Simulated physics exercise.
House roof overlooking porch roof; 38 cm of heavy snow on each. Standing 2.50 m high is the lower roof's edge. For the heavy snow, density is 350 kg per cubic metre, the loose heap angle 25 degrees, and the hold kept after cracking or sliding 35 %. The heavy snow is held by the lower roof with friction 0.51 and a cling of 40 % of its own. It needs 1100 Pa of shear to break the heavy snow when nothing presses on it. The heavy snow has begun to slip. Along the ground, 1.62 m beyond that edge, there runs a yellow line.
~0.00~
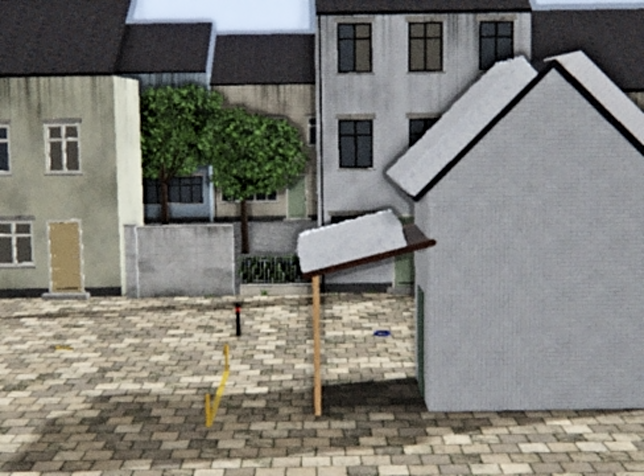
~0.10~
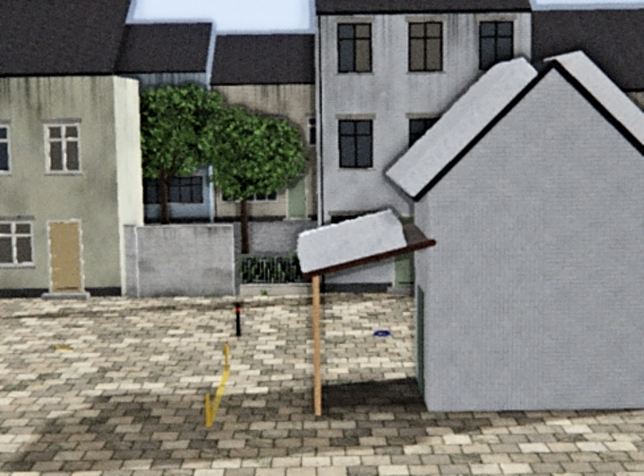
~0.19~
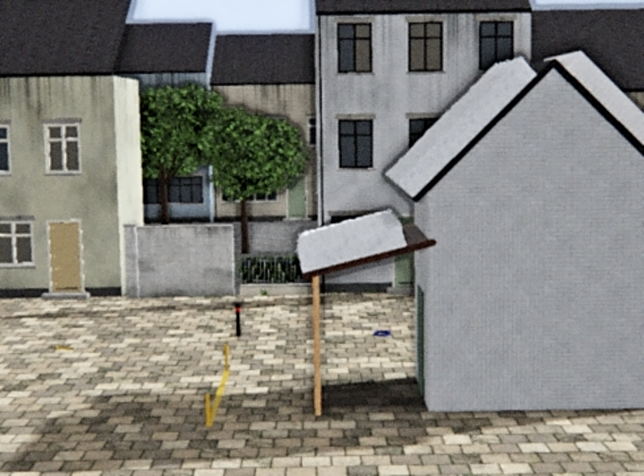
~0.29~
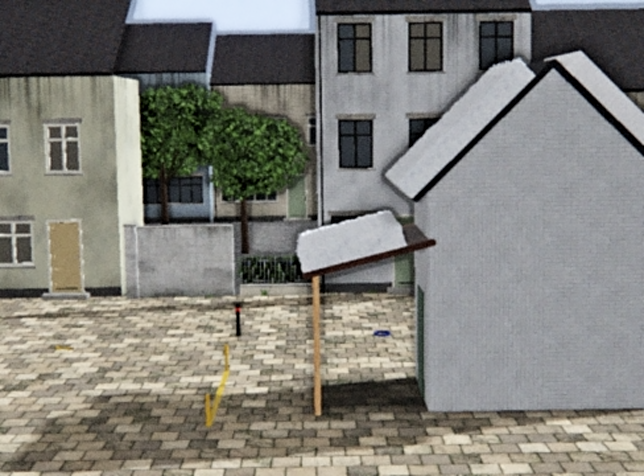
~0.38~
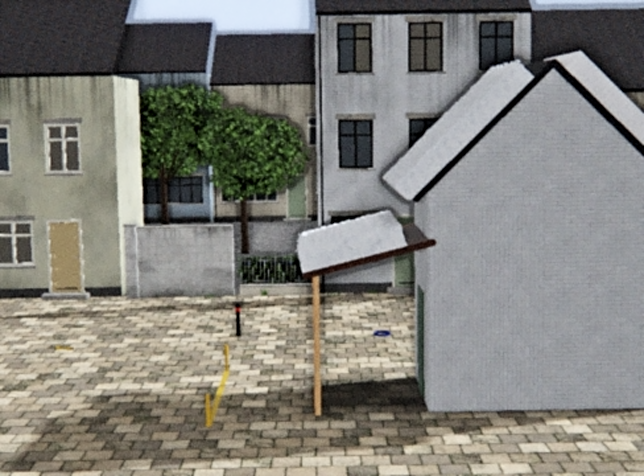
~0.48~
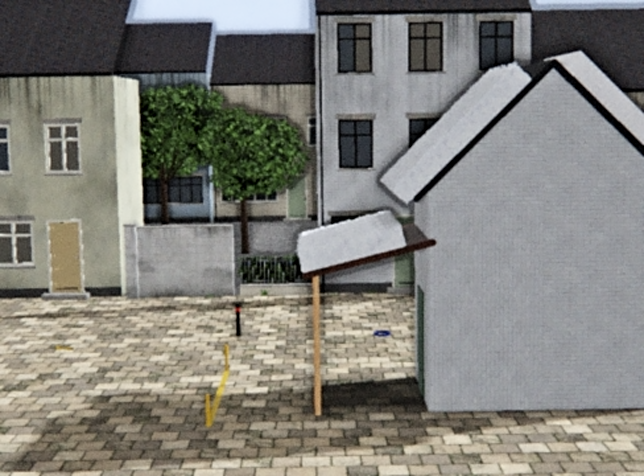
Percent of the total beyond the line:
0 %.
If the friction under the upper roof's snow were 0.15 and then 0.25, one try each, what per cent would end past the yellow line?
I'd expect around 12 percent, then around 6 percent.
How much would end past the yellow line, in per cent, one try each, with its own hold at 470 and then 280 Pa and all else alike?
About 8 % first, about 25 % second.
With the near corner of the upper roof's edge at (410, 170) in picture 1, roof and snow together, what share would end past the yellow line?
Result: Near 2 %.
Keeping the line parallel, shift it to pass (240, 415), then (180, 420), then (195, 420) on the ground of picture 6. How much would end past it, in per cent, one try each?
0 %, then 0 %, then 0 %.
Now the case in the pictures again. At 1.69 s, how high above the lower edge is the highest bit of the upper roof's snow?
2.3 m, more or less.
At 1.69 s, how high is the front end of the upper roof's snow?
I'd say around 3.2 metres.
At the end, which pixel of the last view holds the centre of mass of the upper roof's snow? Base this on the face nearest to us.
Approximately at pixel (390, 202).
By 1.03 s, none is below the lower edge and 0 % is past the line.
By 1.69 s, none is below the lower edge and 0 % is past the line.
By 2.34 s, none is below the lower edge and 0 % is past the line.
By 3.00 s, none is below the lower edge and 0 % is past the line.
By 3.20 s, at the end, none is below the lower edge and 0 % is past the line.
